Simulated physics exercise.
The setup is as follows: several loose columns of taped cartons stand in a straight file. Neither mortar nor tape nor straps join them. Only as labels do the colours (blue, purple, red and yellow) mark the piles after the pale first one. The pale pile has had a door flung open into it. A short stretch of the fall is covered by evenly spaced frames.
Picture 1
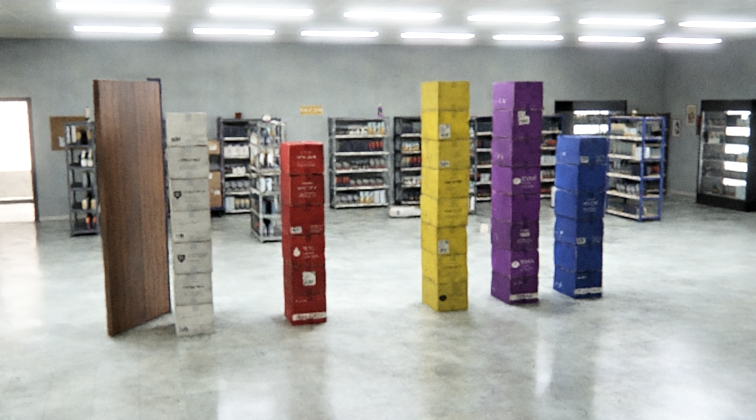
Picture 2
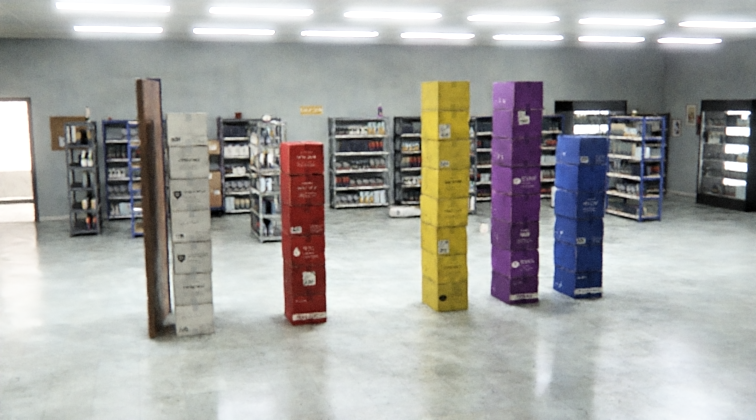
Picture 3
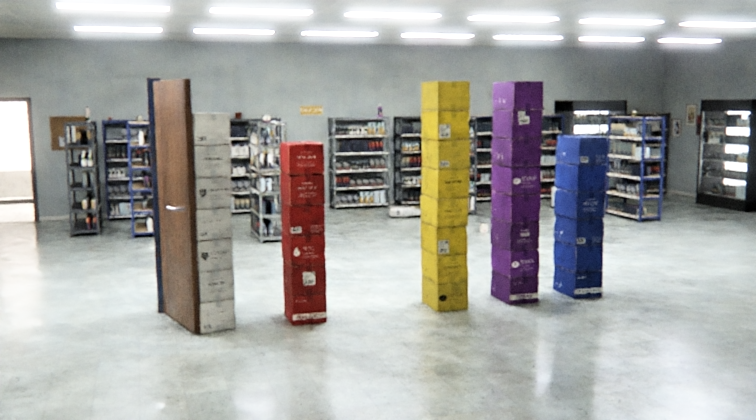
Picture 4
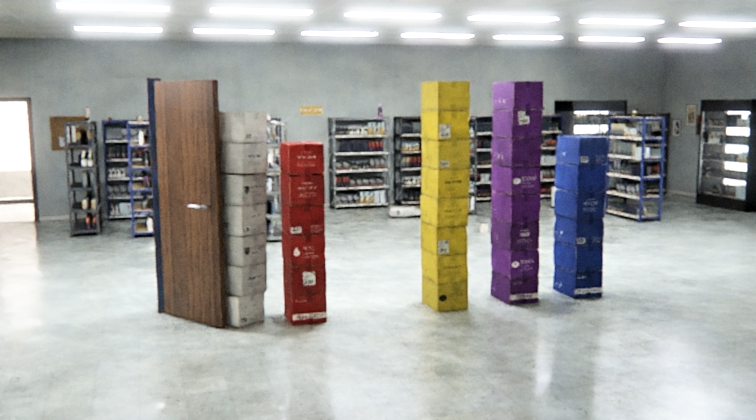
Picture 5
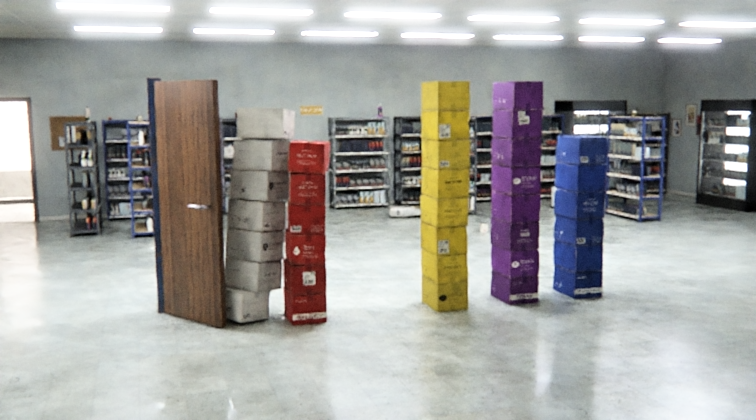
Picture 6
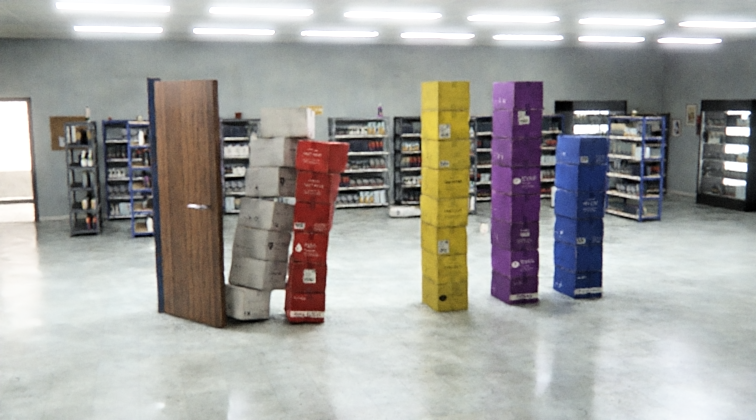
In a bright, grey-walled storeroom with a glossy concrete floor and stocked shelving along the back, a fixed camera looks on from the front. A wooden door stands at left beside a pale column of stacked cartons, with red, yellow, purple and blue columns to the right. The door swings round into the pale column, which shifts and leans right against the red one, tilting it slightly.
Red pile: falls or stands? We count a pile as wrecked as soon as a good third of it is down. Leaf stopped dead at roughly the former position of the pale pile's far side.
Falls.
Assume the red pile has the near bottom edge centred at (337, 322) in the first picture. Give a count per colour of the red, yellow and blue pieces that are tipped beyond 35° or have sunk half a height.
Colour by colour, I'd say red 0, yellow 0 and blue 0.
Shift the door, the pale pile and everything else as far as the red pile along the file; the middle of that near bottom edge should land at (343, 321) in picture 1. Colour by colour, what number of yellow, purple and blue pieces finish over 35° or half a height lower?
Colour by colour: Yellow 0; purple 0; blue 0.
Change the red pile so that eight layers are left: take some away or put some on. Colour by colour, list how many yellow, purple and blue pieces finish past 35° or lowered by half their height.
Yellow 7, purple 7, blue 5.
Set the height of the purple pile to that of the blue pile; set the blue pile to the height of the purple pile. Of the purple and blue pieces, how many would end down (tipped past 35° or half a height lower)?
The numbers come out as purple 0, then blue 0.
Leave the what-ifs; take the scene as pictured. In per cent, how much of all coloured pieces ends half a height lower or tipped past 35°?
Roughly 20 percent of the pieces.
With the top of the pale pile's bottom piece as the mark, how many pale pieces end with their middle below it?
Count = 7.
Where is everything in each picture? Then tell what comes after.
In the first frame (each place is the centre of the face we see best), door edge (98, 133) swinging in; top red carton (307, 159); top yellow carton (454, 96); the others all in place.
In the second frame, door edge (142, 133) swinging in; top red carton (307, 159).
In the third frame, door edge (189, 132) past square; top red carton (307, 159).
In the fourth frame, door edge (217, 131) past square; top red carton (307, 159).
In the fifth frame, door edge (217, 131) past square, top of the pale pile leaning a little; top red carton (306, 158) tilted barely; 3 have shifted.
In the sixth frame, door edge (217, 131) past square, top of the pale pile leaning a little; top red carton (312, 157) tilted a little; top yellow carton (454, 96); 6 have shifted.
Just after the last frame, 0 of the pale pile down; none of the 6 red cartons down (0 of 28 in all colours); top red carton tilted a little.
A moment on, 6 of the pale pile down; 1 of the 6 red cartons down (1 of 28 in all colours); top red carton tilted well over, half its height lower.
Further on, 6 of the pale pile down; 6 of the 6 red cartons down (6 of 28 in all colours); top red carton tilted well over, about its own height lower; top yellow carton moved a little.
Then, 6 of the pale pile down; 6 of the 6 red cartons down (6 of 28 in all colours); top red carton tilted clearly, some three heights lower; top yellow carton tilted a little.
When it is over, 6 of the pale pile down; 6 of the 6 red cartons down (6 of 28 in all colours); top red carton on its side; top yellow carton tilted clearly. In pixels of the last frame, middles, top red carton near (439, 310), top yellow carton near (494, 98).
